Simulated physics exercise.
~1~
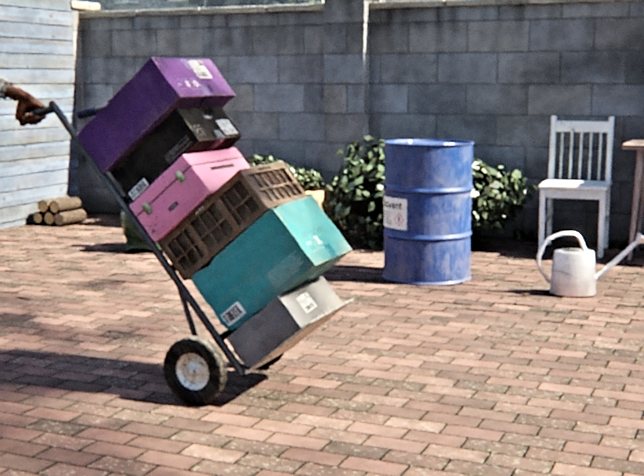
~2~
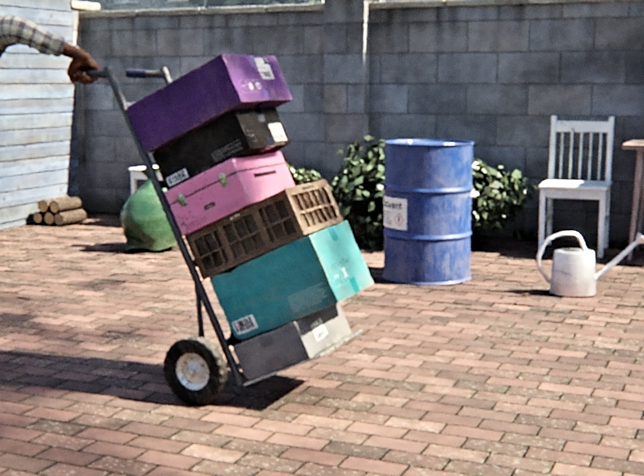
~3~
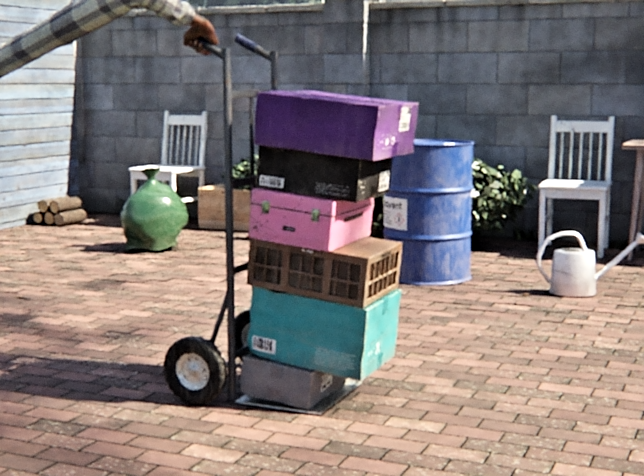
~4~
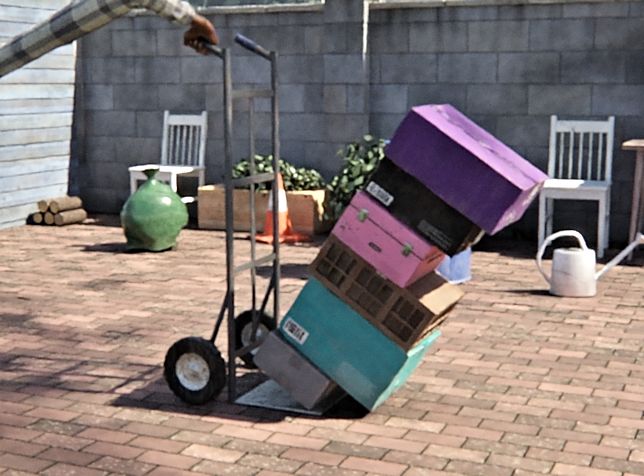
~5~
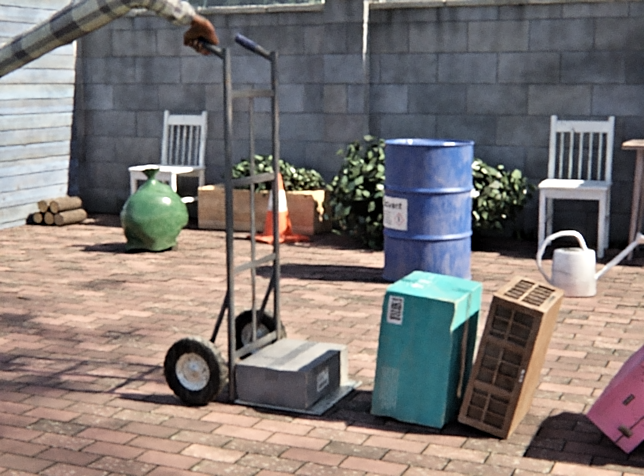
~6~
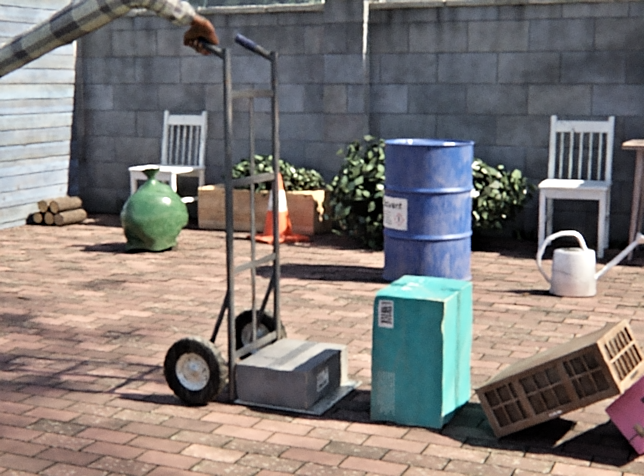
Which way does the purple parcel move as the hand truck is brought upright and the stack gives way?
It moves to the right, riding over with the top of the stack and then toppling away from the truck.
